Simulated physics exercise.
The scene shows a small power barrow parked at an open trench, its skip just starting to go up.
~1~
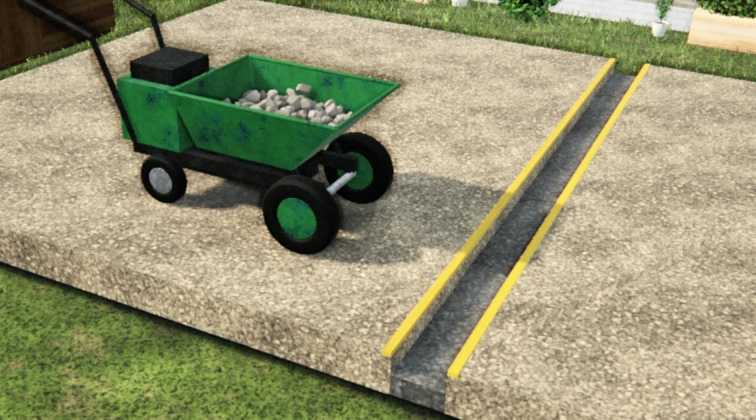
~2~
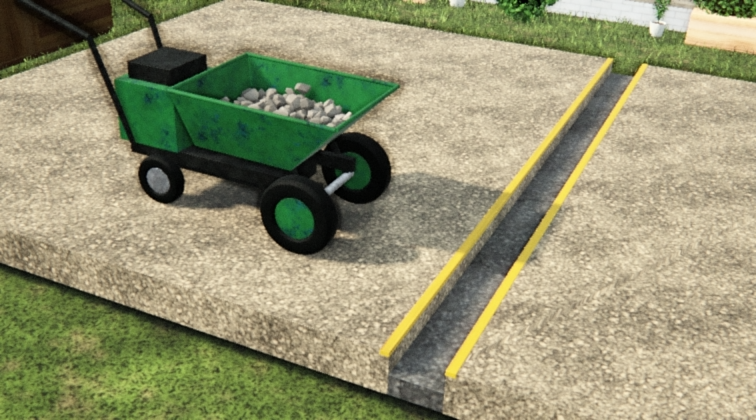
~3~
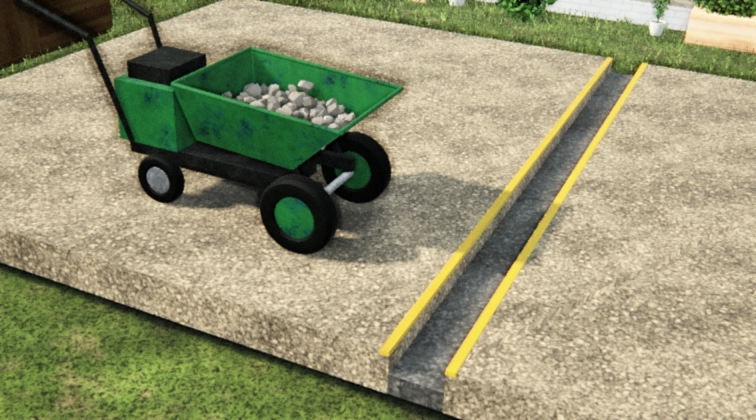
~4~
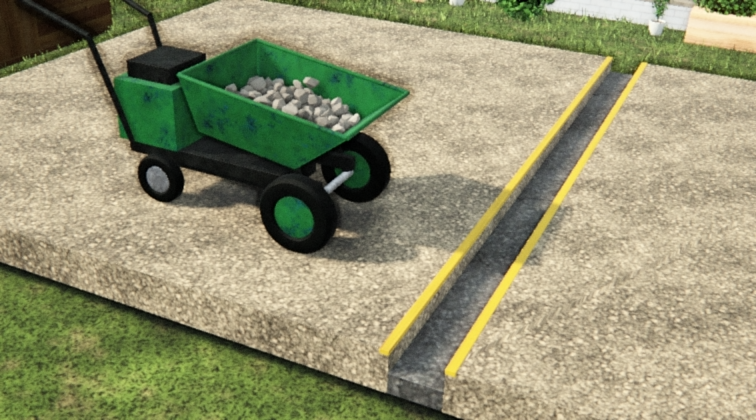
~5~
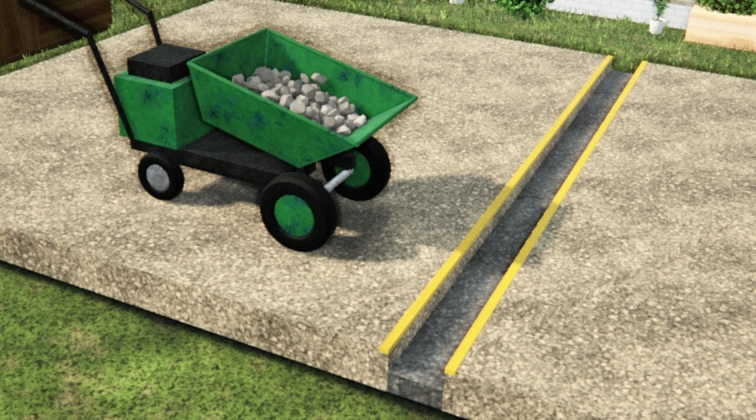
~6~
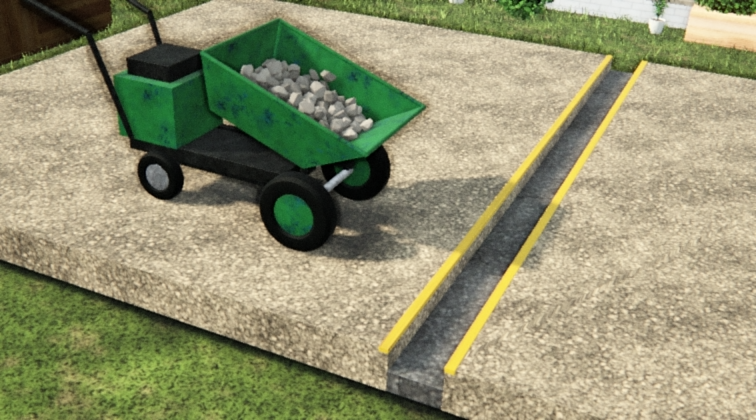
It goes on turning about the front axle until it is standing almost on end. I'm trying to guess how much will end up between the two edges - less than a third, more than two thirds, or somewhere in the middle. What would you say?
Result: A middle part from a third to two thirds reaches the trench.
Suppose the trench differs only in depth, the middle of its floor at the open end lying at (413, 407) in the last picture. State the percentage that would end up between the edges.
About 50 %.
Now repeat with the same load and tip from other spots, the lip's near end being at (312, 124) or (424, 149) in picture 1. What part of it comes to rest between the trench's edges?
In turn 30 and 10 in a hundred.
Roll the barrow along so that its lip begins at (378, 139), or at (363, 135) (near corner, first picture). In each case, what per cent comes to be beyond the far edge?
You'd get 10 in a hundred the first time and 0 in a hundred the second.
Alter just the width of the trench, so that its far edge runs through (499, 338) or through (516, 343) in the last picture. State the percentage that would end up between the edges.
50 %, 50 %.
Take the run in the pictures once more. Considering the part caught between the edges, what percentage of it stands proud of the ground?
Around 15 in a hundred.
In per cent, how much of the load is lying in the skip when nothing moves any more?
30 per cent, roughly.
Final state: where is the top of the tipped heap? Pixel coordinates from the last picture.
About (449, 239).
Just after the last frame, skip tipped steeply; every one in the skip.
A moment on, skip tipped right over; roughly two thirds in the skip; roughly a quarter short of the trench; about a tenth in or heaped over the trench.
Further on, skip tipped right over; roughly a quarter in the skip; roughly a quarter short of the trench; roughly half in or heaped over the trench.
When it is over, skip tipped right over; roughly a quarter in the skip; roughly a quarter short of the trench; roughly half in or heaped over the trench; not one beyond it.
